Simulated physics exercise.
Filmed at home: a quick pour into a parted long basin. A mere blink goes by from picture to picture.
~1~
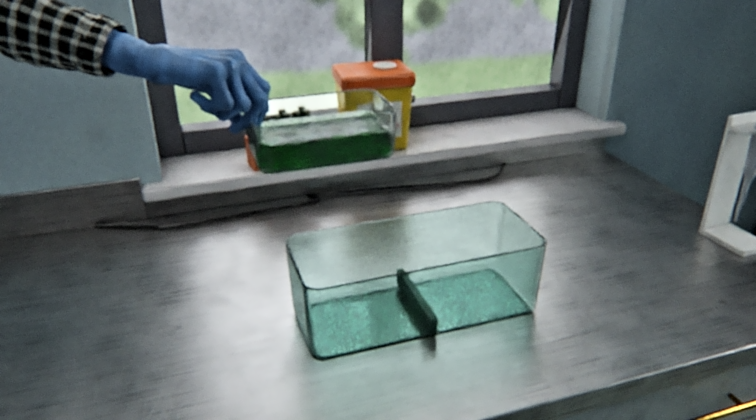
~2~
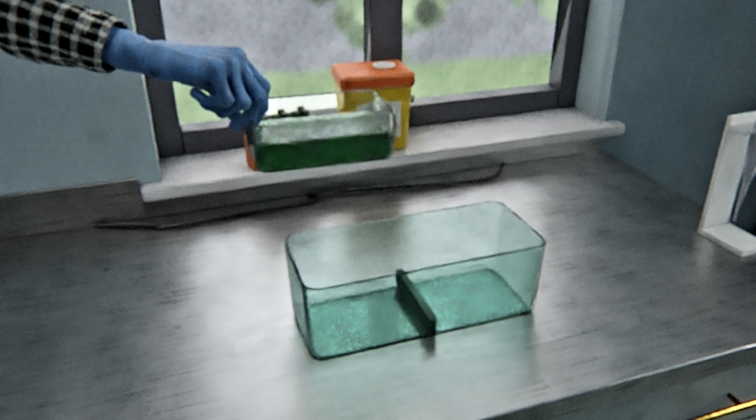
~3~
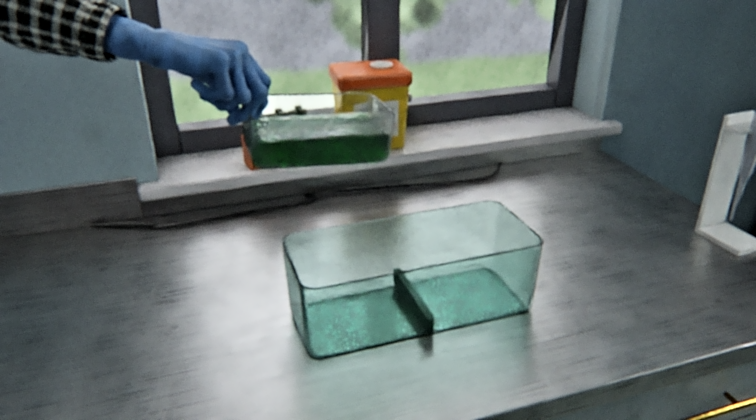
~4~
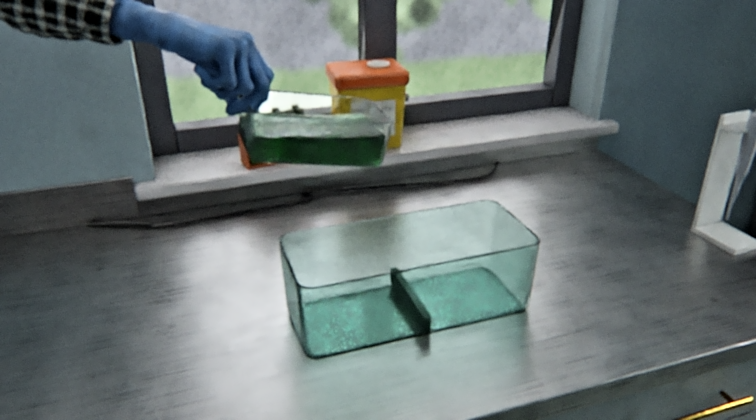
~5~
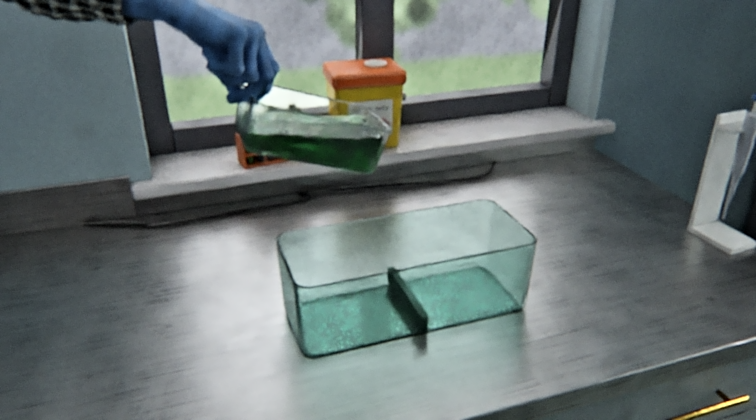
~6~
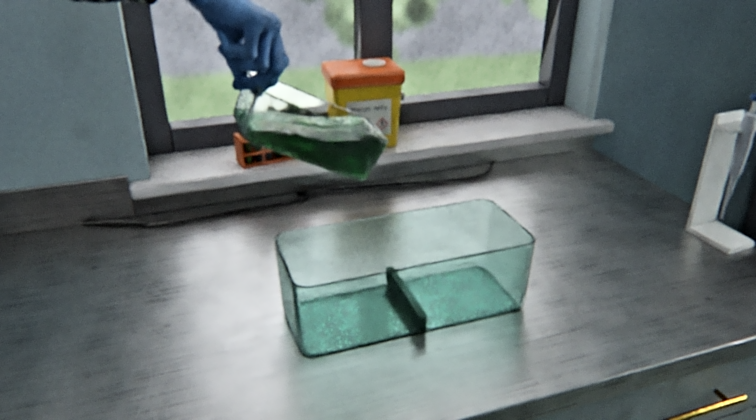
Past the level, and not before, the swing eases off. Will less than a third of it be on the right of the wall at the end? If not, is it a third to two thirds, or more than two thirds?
A third to two thirds.
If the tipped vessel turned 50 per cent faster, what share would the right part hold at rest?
I'd say close to 60 %.
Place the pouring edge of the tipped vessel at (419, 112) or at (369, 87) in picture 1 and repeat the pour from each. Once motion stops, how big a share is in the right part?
First try 70 %, second try 45 %.
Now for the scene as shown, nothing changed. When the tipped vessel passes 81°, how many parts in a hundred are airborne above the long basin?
That comes to near 60 percent.
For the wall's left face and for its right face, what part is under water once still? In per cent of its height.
Left side 30 percent, right side 50 percent.
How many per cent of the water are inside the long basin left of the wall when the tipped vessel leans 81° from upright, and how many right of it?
The left part holds around 0 percent, the right part 20 percent.
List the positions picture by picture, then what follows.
It leans 0°; its right rim is at (385, 101); the water meets the walls at (252, 135) and (382, 119); the long basin's rim runs from (295, 263) to (524, 222); the wall's top is at (416, 293), in the first picture.
It leans 1°; its right rim is at (385, 103); the water meets the walls at (251, 134) and (381, 120), in the second picture.
It leans 5°; its right rim is at (384, 106); the water meets the walls at (249, 131) and (378, 121), in the third picture.
It leans 11°; its right rim is at (382, 112); the water meets the walls at (245, 128) and (376, 123), in the fourth picture.
It leans 19°; its right rim is at (379, 121); the water meets the walls at (241, 124) and (374, 124), in the fifth picture.
It leans 28°; its right rim is at (377, 131); the water meets the walls at (240, 119) and (375, 125), in the sixth picture.
A moment on, the tilt is 81° and 16 per cent is still to pour, 2 is left of the wall and 21 right of it.
Next, the tilt is 95° and 5 per cent is still to pour, 32 is left of the wall and 57 right of it.
Then the tilt is 95° and 2 per cent is still to pour, 35 is left of the wall and 57 right of it.
Later the tilt is 95° and 0 per cent is still to pour, 39 is left of the wall and 57 right of it.
At rest 39 per cent lies left of the wall, 57 right of it and 4 outside.
